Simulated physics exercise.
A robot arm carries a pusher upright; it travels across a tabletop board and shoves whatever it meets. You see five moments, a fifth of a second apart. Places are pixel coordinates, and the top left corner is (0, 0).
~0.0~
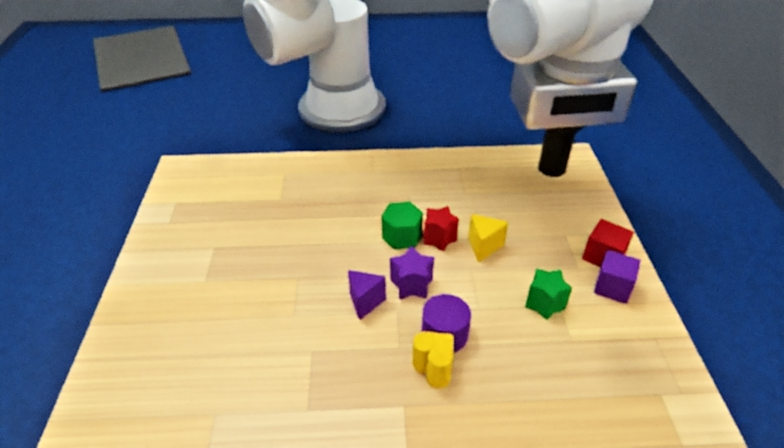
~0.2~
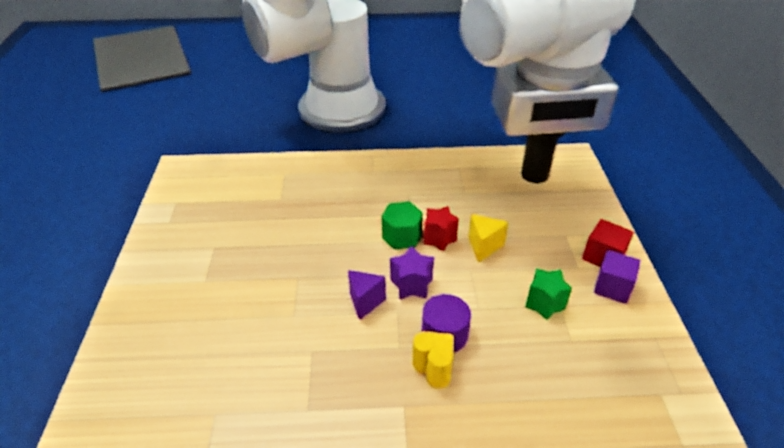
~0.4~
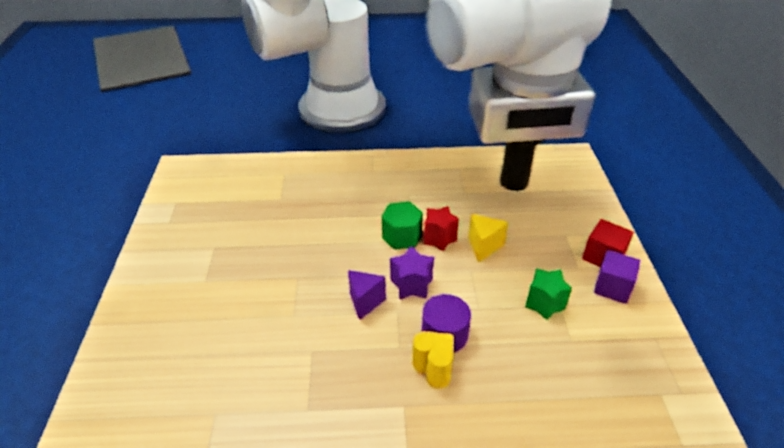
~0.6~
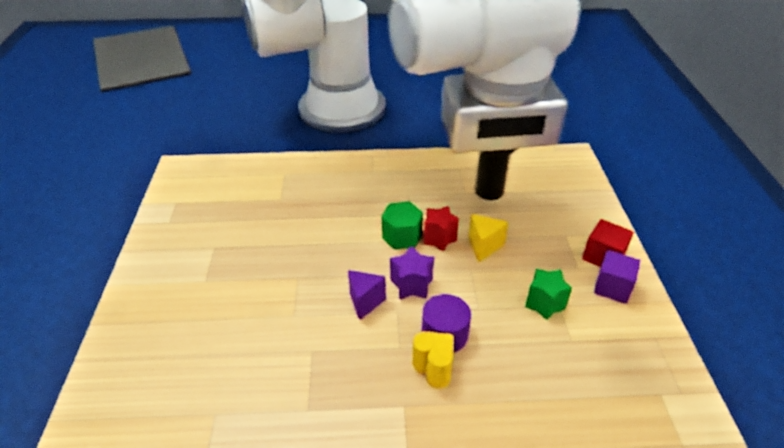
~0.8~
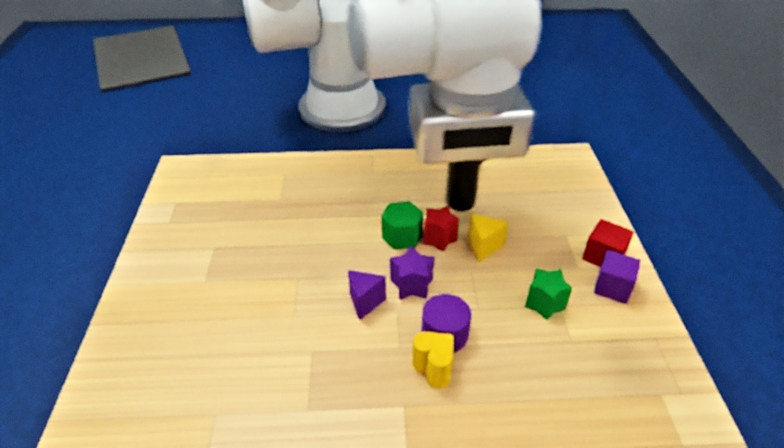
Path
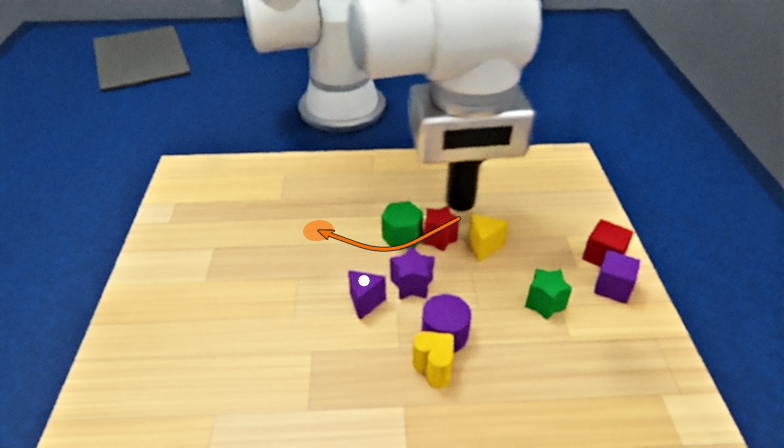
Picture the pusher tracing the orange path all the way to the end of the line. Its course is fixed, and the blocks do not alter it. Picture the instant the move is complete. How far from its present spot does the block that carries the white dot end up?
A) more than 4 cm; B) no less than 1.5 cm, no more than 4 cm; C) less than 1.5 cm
Answer: C.
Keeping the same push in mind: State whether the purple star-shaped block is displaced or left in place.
By then it is displaced.
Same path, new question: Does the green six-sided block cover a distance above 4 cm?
Yes - that is the case.
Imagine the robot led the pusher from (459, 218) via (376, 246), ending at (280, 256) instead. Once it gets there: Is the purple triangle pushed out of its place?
In short: No.
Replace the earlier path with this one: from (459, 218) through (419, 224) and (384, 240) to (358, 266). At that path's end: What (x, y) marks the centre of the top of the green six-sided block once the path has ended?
For the centre of its top, I'd go with (333, 265).
The line goes from (459, 218) by way of (418, 240) and (366, 247) to (318, 230); the dot is on the purple triangle.
What follows on the original path. One third of the way, pusher (418, 224); green six-sided block (383, 220), turned 35° clockwise; red star-shaped block (420, 238), turned 65° anticlockwise.
Two thirds of the way, pusher (365, 230); green six-sided block (329, 223), turned 45° clockwise; purple star-shaped block (410, 270), turned 20° anticlockwise; red star-shaped block (405, 245), turned 90° anticlockwise.
At the end, pusher (316, 214); purple triangle unmoved; green six-sided block (282, 220); purple star-shaped block (410, 270), turned 20° anticlockwise; red star-shaped block (405, 245), turned 90° anticlockwise.
